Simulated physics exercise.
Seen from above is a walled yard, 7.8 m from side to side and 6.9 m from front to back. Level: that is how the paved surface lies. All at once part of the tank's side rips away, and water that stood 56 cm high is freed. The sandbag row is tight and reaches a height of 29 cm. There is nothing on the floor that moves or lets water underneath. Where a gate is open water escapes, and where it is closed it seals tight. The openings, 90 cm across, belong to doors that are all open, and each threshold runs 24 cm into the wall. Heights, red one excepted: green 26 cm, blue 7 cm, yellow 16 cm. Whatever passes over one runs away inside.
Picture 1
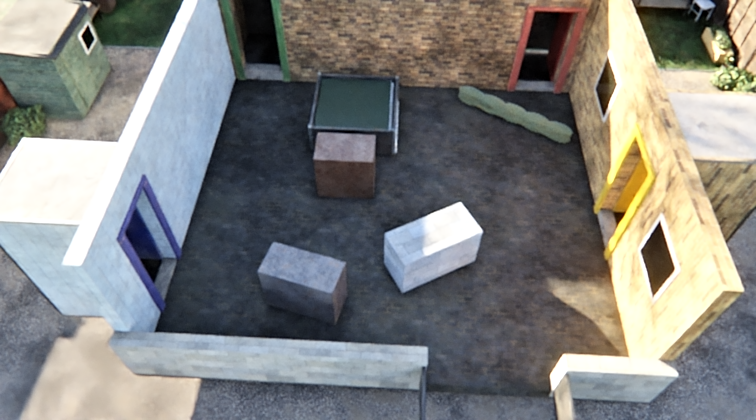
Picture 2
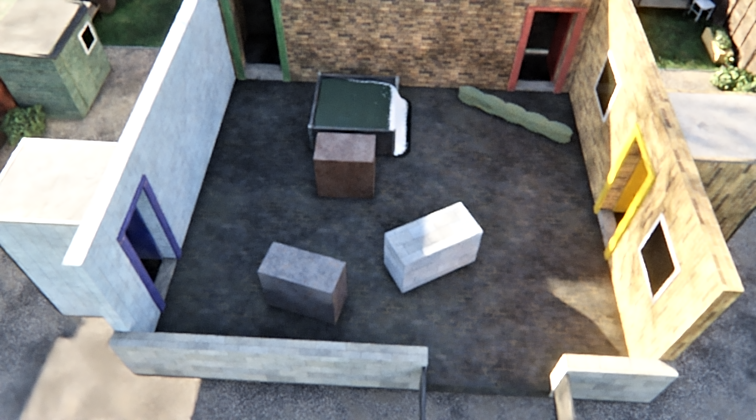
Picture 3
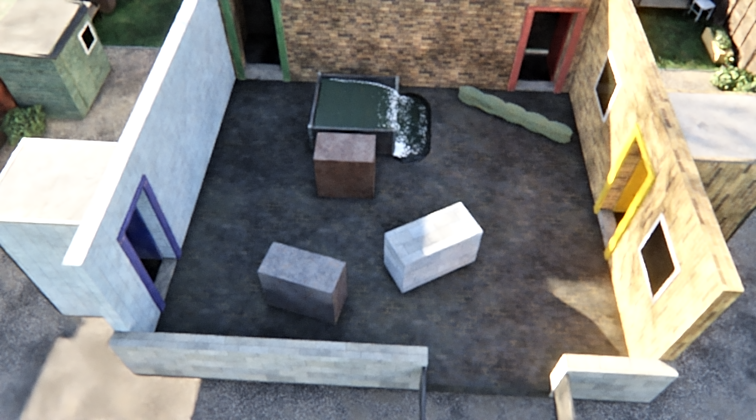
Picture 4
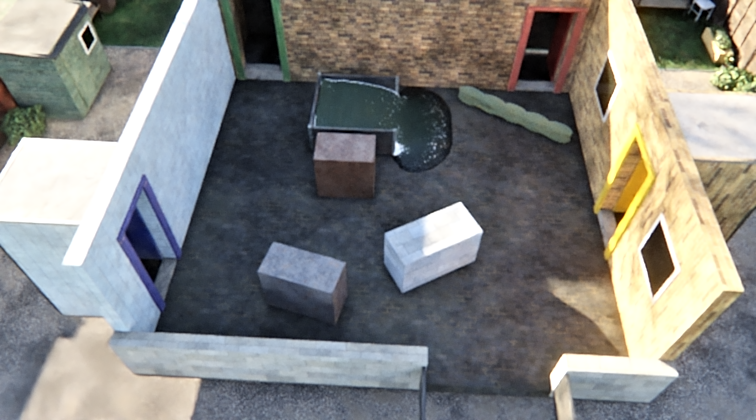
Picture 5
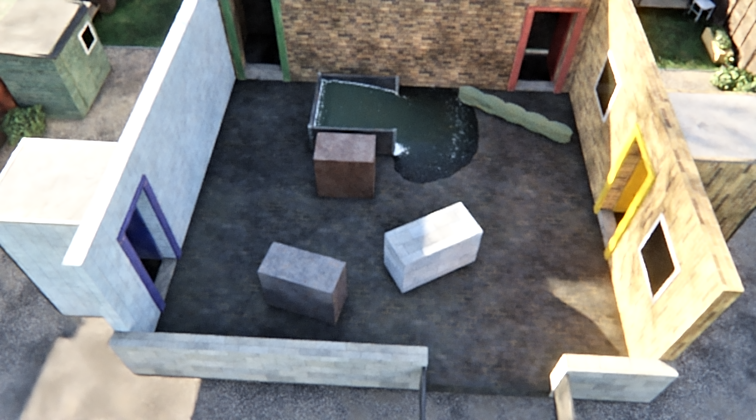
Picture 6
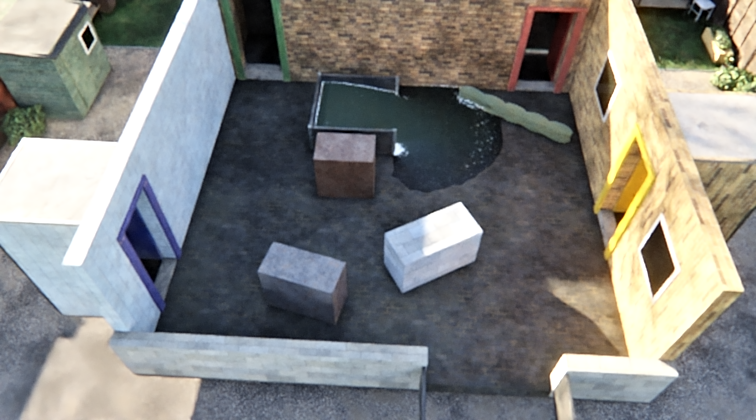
At first, dark green water sits still in a tank near the back brick wall of a walled yard with three blocks. Then the tank's right side gives way and water gushes out, foaming white. The rounded dark pool spreads right and forward across the paving, reaching the pale, low strip.
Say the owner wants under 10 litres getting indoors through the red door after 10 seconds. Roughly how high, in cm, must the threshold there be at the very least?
At the very least some 6.5 cm.
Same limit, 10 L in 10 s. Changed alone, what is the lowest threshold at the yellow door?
At the yellow door it takes roughly 9.0 centimetres.
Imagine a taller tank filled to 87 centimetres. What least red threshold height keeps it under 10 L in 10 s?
Around 13.0 cm high.
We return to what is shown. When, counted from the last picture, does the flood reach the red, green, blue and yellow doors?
Red 0.7 s, green 4.5 s, blue not within the 10 s, yellow 1.4 s.
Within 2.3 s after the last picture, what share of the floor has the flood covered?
Roughly 35 percent of the floor.
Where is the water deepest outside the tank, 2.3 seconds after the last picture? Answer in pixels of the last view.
Check close to (577, 175).
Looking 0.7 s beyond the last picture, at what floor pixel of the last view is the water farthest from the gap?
Somewhere near the pixel (583, 162).
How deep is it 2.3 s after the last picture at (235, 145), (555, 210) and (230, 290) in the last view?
Ordered as asked: 0, 10, 0 cm.
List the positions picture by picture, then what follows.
In the first frame, still water, 56 cm deep, in the tank at (356, 104); the red door at (544, 55) is dry.
In the second frame, the front is at (405, 152), 0.3 m from the gap at (394, 119); 0.4 m2 of floor is wet, 56 cm left at the back.
In the third frame, the front is at (428, 137), 0.7 m from the gap at (394, 120); 1.3 m2 of floor is wet, 56 cm left at the back.
In the fourth frame, water pours out at (394, 121) and has run 1.2 m, to (447, 146); about 8 cm deep outside, 54 cm at the back.
In the fifth frame, the gap is at (394, 121), the front 1.8 m out at (474, 129); the back of the tank holds 47 cm.
In the sixth frame, the front is at (498, 142), 2.2 m from the gap at (394, 121); 5.2 m2 of floor is wet, 47 cm left at the back; the red door at (544, 55), 3.5 m from the gap, is still 1.3 m from the nearest water.
Then, 0.7 s after the last picture water covers 20 % of the floor, deepest (28 cm) near (459, 105); it has not reached the red door.
Then, 2.3 s after the last picture water covers 35 % of the floor, deepest (23 cm) near (577, 175); 2 cm at the red door, 0 litres in over its 10 cm threshold.
Then, 9.3 s after the last picture water covers 70 % of the floor, deepest (8 cm) near (516, 112); 5 cm at the red door, 2 litres in over its 10 cm threshold.
At the red door as built, the water peaked near 11 cm, 3.3 s after the last picture.
Run again over the same 10 s with other heights there, 16 litres in over 5.5 cm, 7 litres over 7.5 cm. The limit of 10 litres is kept from about 6.5 cm up.
